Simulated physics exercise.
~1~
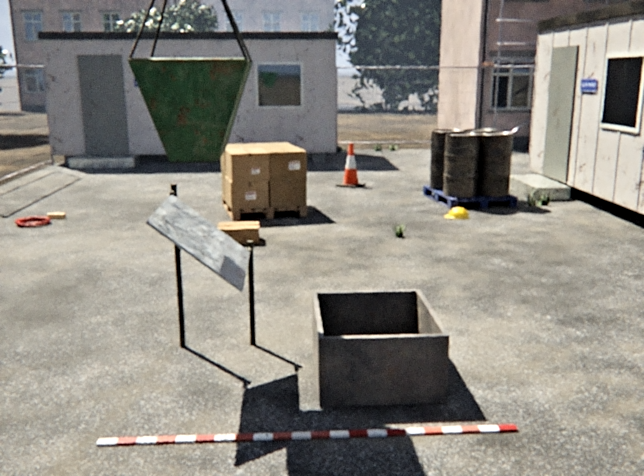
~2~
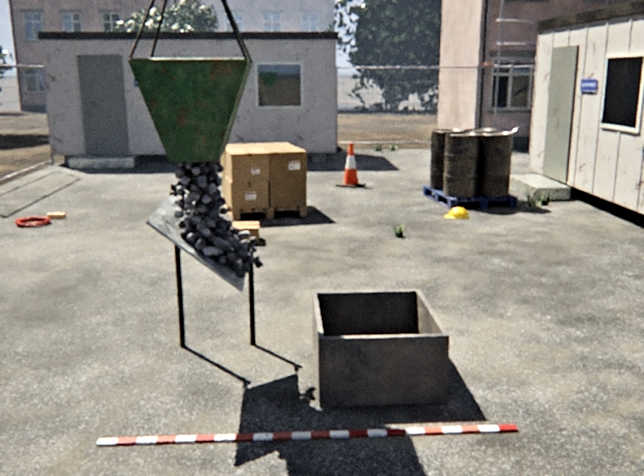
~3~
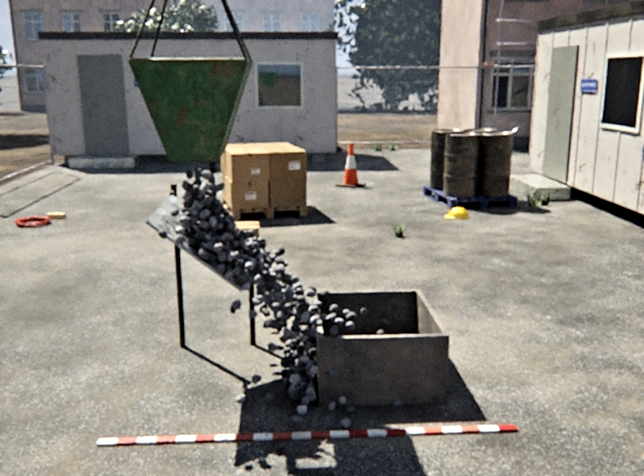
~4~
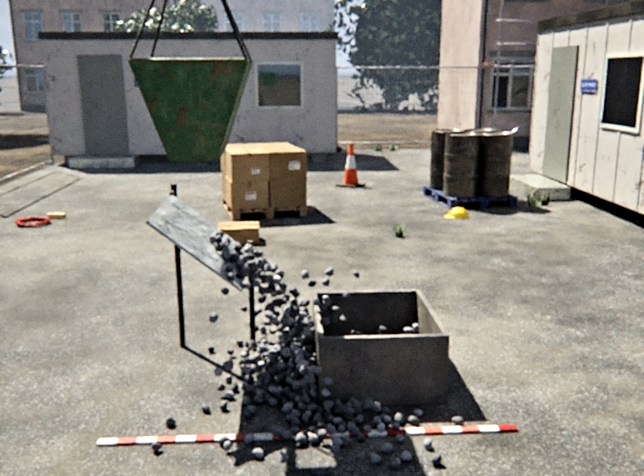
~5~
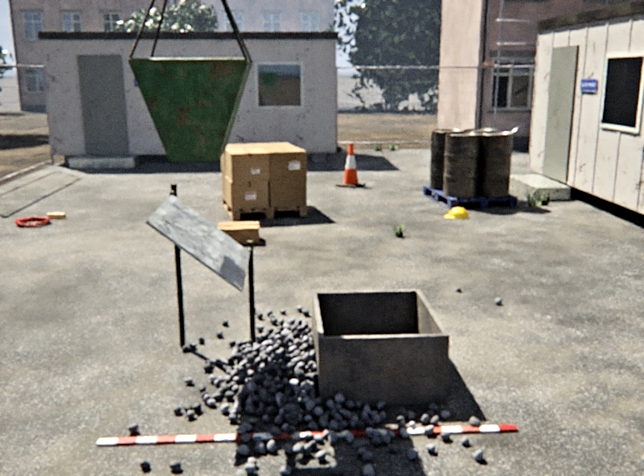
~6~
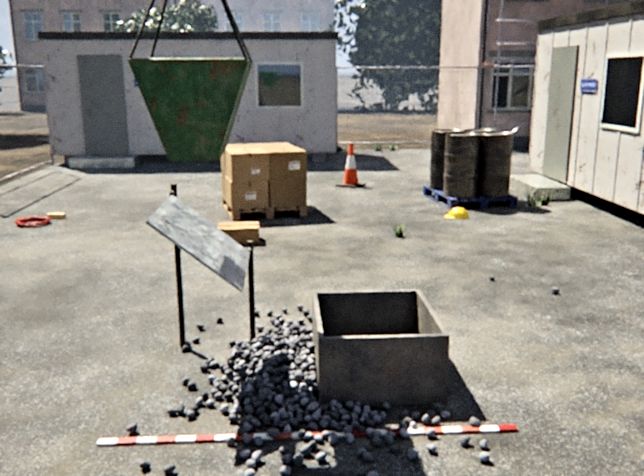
The video shows a green hopper hanging still above a tilted steel plate in a paved yard as grey stones pour out, slide down to the right and spill off. Most pile up on the ground left of and in front of an open bin, with some scattered farther right.
